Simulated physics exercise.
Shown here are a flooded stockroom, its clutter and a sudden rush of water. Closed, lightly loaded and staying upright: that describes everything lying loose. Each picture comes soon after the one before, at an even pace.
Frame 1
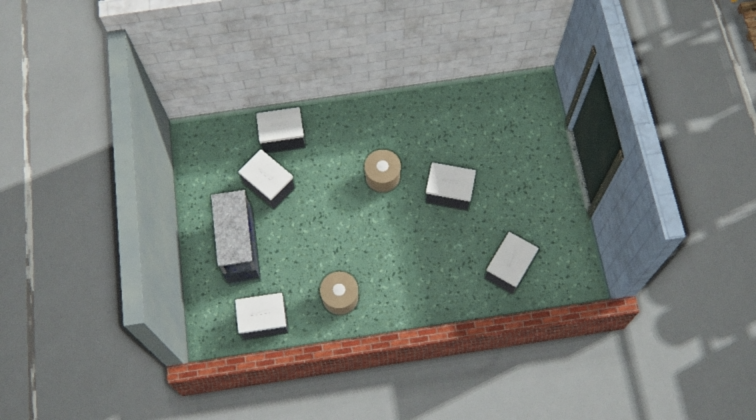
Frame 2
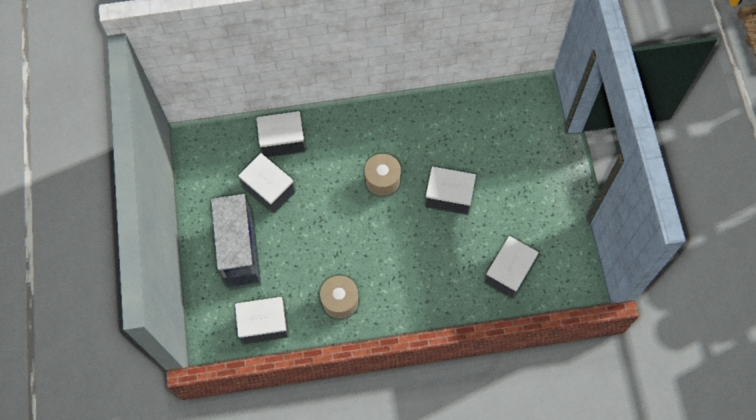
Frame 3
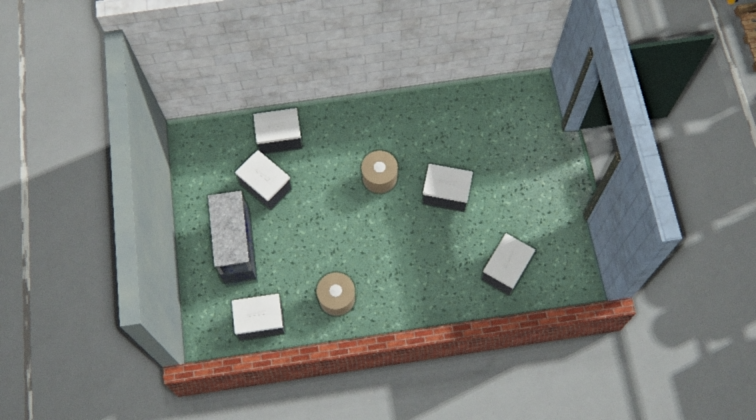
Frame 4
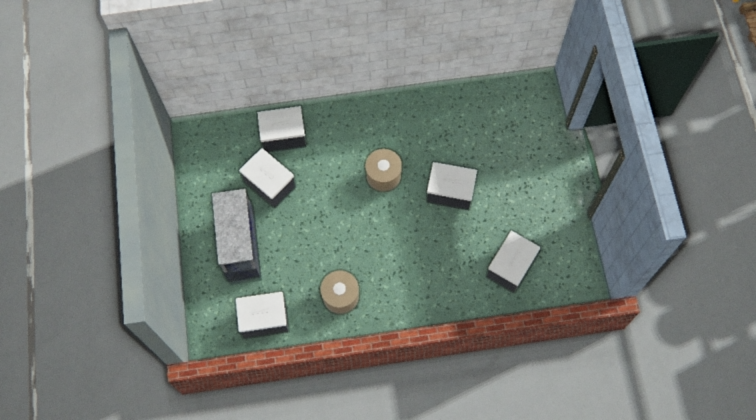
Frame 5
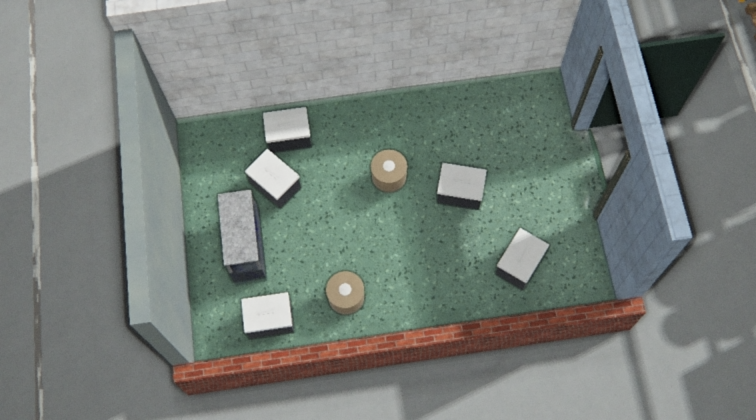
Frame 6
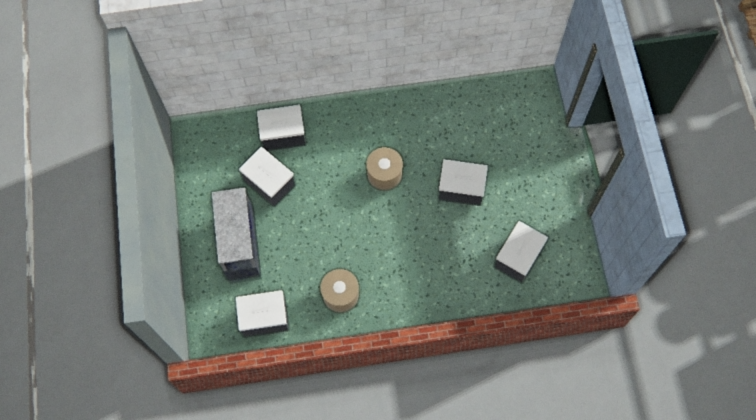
A dark door on the right swung open on a flooded, green-floored room, and after a pause two pale chests on the right shifted very slightly while everything else inside stayed put.
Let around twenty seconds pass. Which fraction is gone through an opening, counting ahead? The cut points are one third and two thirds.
Mid range.
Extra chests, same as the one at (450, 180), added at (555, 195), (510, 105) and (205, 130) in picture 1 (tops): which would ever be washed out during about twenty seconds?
Okay, one at a time: Gets out, next gets out, last does not get out.
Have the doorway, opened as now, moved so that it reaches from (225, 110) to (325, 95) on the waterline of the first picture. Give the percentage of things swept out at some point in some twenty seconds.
60 %.
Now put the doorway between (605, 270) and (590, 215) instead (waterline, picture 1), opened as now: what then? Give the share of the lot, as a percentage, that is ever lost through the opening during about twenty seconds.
I'd reckon around 30 percent.
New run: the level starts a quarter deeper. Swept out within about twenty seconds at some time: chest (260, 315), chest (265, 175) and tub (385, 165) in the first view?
The first one never leaves, the middle one never leaves, the final one exits.
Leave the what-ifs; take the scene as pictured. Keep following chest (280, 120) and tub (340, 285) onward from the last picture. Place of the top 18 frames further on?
Around (337, 116) and (402, 276).
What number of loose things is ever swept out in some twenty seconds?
My count comes to 3.
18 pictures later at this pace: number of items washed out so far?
The answer here is 2.
A moment on, 0 of 7 are out; 7 afloat.
Next, 2 of 7 are out; 5 afloat.
Later, 3 of 7 are out; 4 afloat.
In the end, 3 of 7 are out; 4 afloat.
